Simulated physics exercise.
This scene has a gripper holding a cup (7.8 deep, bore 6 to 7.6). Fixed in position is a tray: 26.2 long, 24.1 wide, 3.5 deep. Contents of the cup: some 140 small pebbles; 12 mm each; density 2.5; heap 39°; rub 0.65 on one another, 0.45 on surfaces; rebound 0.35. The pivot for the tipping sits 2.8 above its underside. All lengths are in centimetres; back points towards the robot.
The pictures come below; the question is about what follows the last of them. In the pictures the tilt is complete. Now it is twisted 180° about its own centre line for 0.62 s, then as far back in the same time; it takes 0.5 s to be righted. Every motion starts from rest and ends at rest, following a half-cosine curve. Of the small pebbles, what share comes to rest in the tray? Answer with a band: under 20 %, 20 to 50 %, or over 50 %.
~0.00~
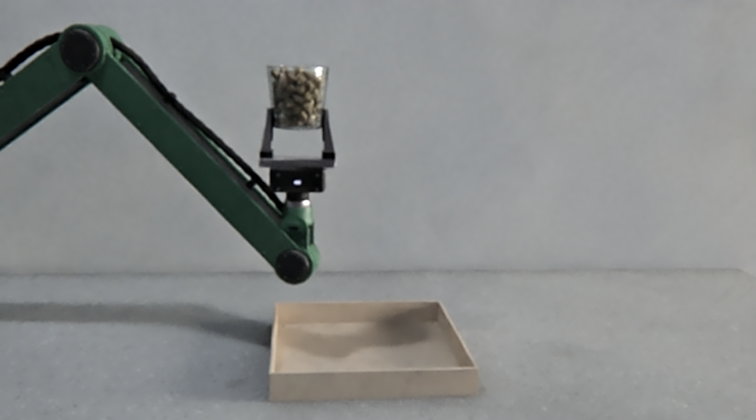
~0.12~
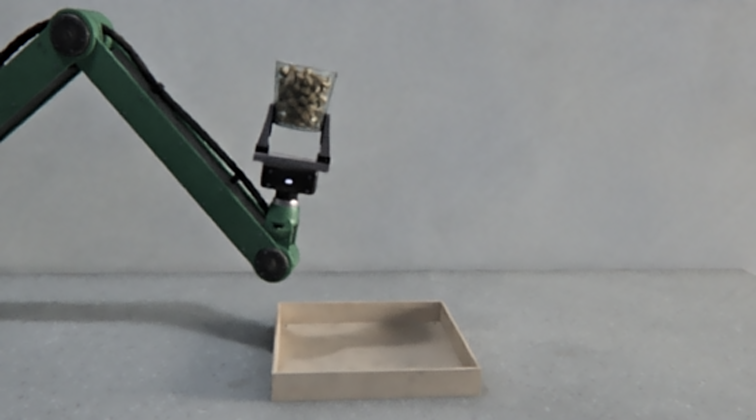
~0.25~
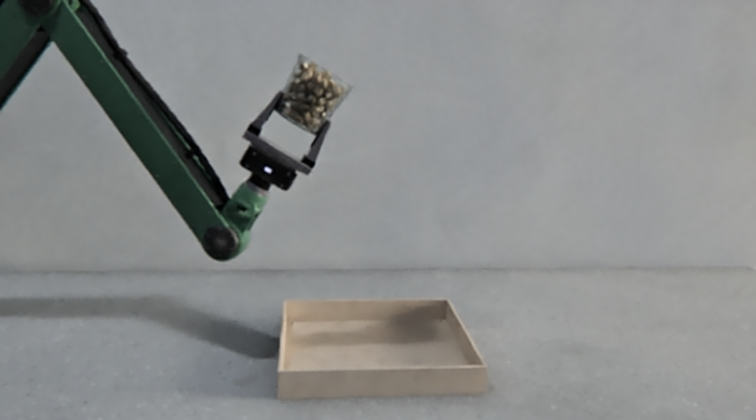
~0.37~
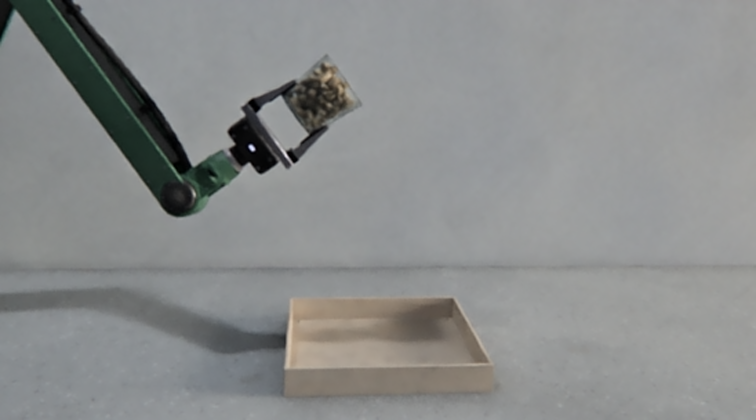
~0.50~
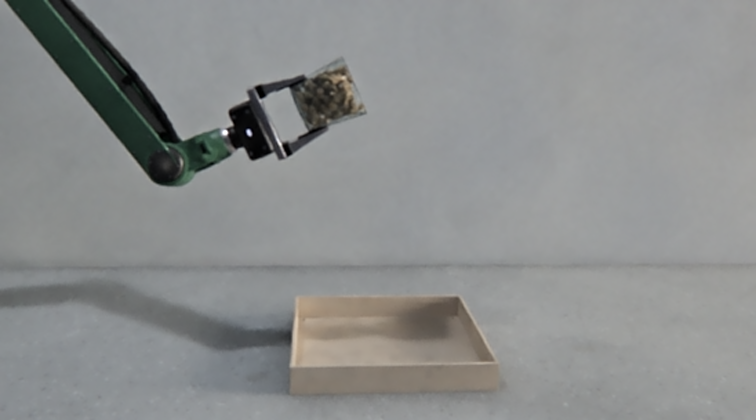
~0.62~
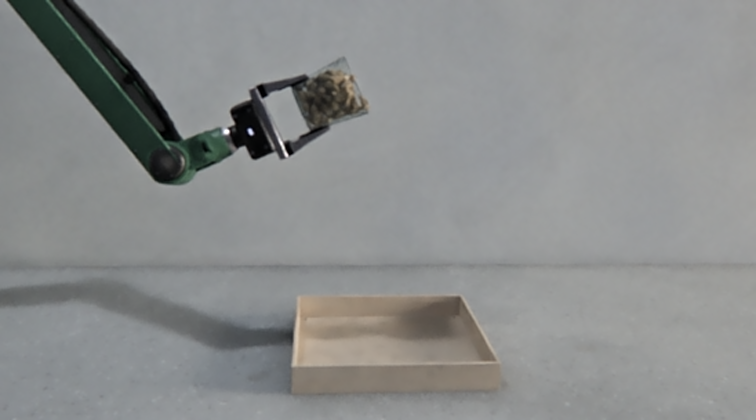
Under 20 %.
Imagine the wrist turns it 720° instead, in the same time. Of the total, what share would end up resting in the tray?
In that case it would be around 0 percent.
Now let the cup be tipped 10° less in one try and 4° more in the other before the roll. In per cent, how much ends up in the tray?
Roughly 0 % on the first try and 5 % on the second.
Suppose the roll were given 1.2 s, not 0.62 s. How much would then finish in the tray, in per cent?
That would give near 10 in a hundred.
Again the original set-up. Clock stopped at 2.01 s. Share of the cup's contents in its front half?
That comes to around 50 per cent.
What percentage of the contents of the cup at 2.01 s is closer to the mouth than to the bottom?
I reckon roughly 50 per cent.
After 1.32 s, tipped 66°, highest piece 40 above the table; 130 in the cup, 2 in the tray, 3 in flight or on a rim.
After 2.01 s, tipped 52°, highest piece 39 above the table; 123 in the cup, 7 in the tray, 5 in flight or on a rim.
After 2.56 s, upright, highest piece 41 above the table; 122 in the cup, 13 in the tray.
After 3.26 s, upright, highest piece 41 above the table; 122 in the cup, 13 in the tray.
At rest, 122 in the cup, 13 in the tray. That is 10 % in the tray.
